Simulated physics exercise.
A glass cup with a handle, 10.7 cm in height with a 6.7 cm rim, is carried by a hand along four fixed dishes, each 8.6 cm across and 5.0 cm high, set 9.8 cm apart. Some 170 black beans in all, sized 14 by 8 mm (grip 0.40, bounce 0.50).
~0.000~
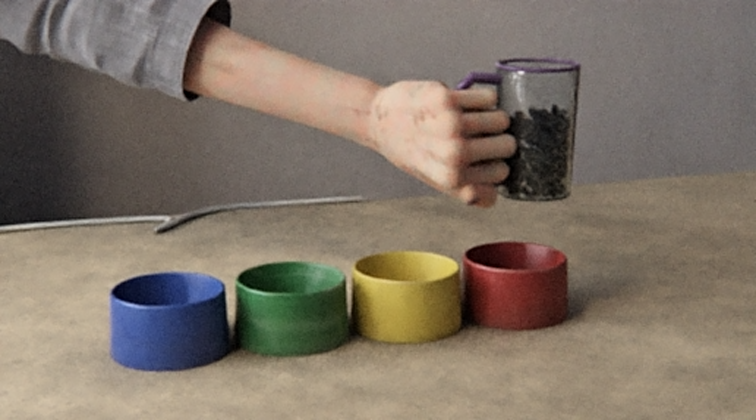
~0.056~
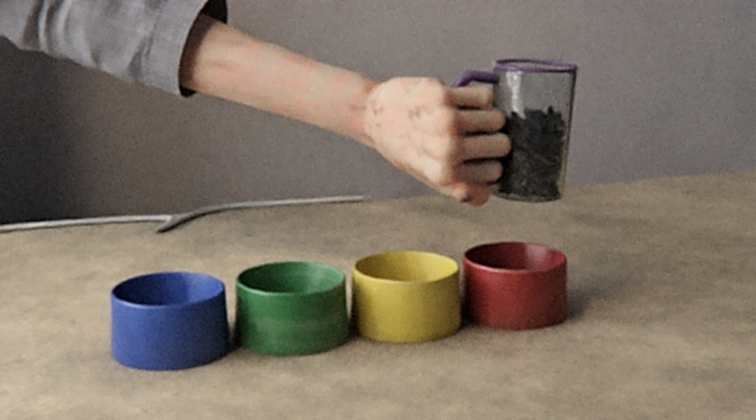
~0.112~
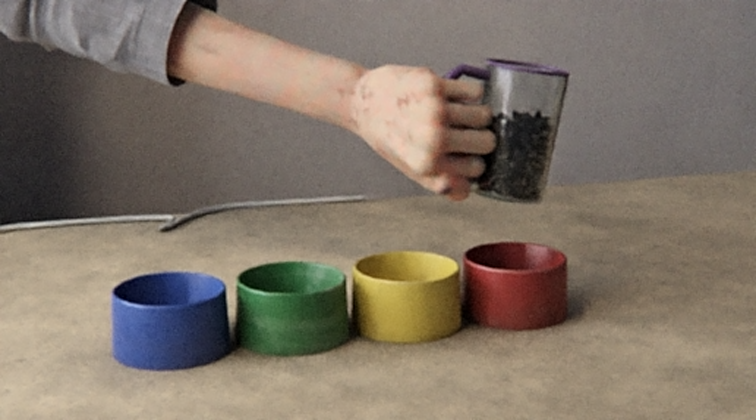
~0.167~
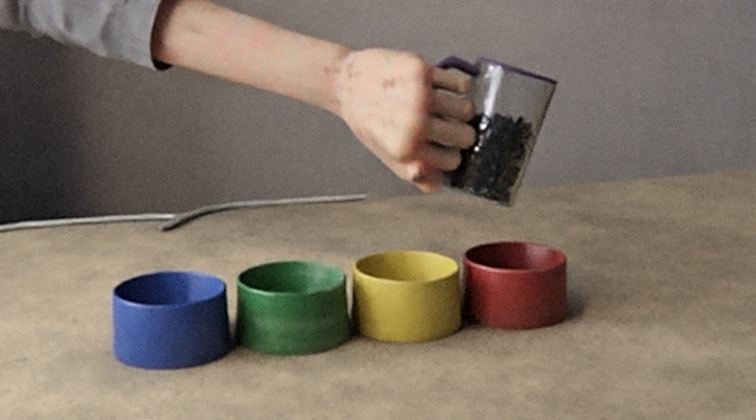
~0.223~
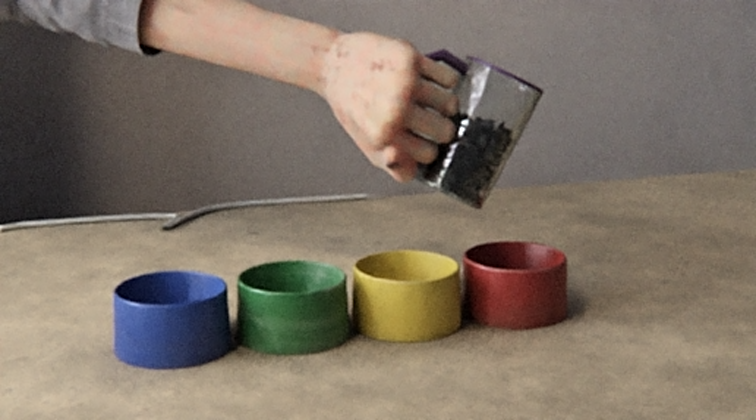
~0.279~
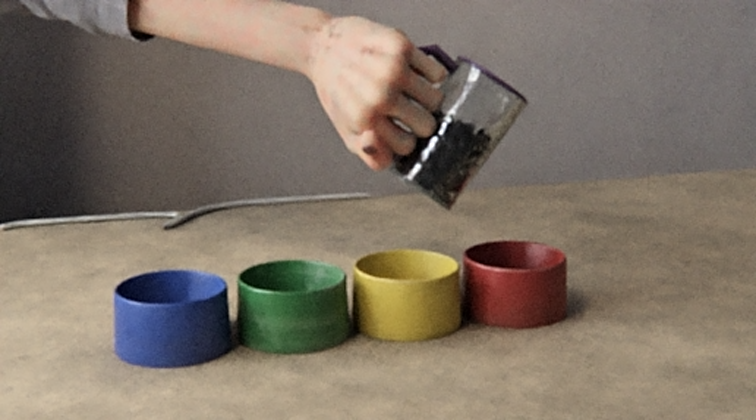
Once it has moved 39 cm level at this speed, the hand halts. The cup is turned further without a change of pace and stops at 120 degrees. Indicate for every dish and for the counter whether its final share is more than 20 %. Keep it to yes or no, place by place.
Place by place: Red no, blue yes, green yes, yellow no, counter no.
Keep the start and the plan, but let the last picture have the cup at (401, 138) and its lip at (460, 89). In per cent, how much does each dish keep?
Dish by dish: Red 0 percent, blue 100 percent, green 0 percent, yellow 0 percent.
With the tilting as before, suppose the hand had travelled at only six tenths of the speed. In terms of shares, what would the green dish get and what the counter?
In that case: Green 0, and counter 10.
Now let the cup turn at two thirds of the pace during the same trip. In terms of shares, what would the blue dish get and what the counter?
Then blue ends at 100 and the counter at 0.
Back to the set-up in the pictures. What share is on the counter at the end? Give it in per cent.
Estimate: Close to 10 %.
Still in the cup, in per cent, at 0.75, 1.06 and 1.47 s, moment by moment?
Approx. 100 / 25 / 0 percent.
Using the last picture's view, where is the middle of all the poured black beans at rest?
Roughly (271, 322).
After 0.75 s, tilt 112 degrees; cup holds 100 %.
Then, at 1.06 s, tilt 120 degrees; cup holds 25 %, blue 5 %, green 55 %.
After 1.47 s, tilt 120 degrees; cup holds 0 %, blue 30 %, green 60 %.
In the end, at 2.4 s, red 0 %, blue 30 %, green 60 %, yellow 0 %, counter 10 %.
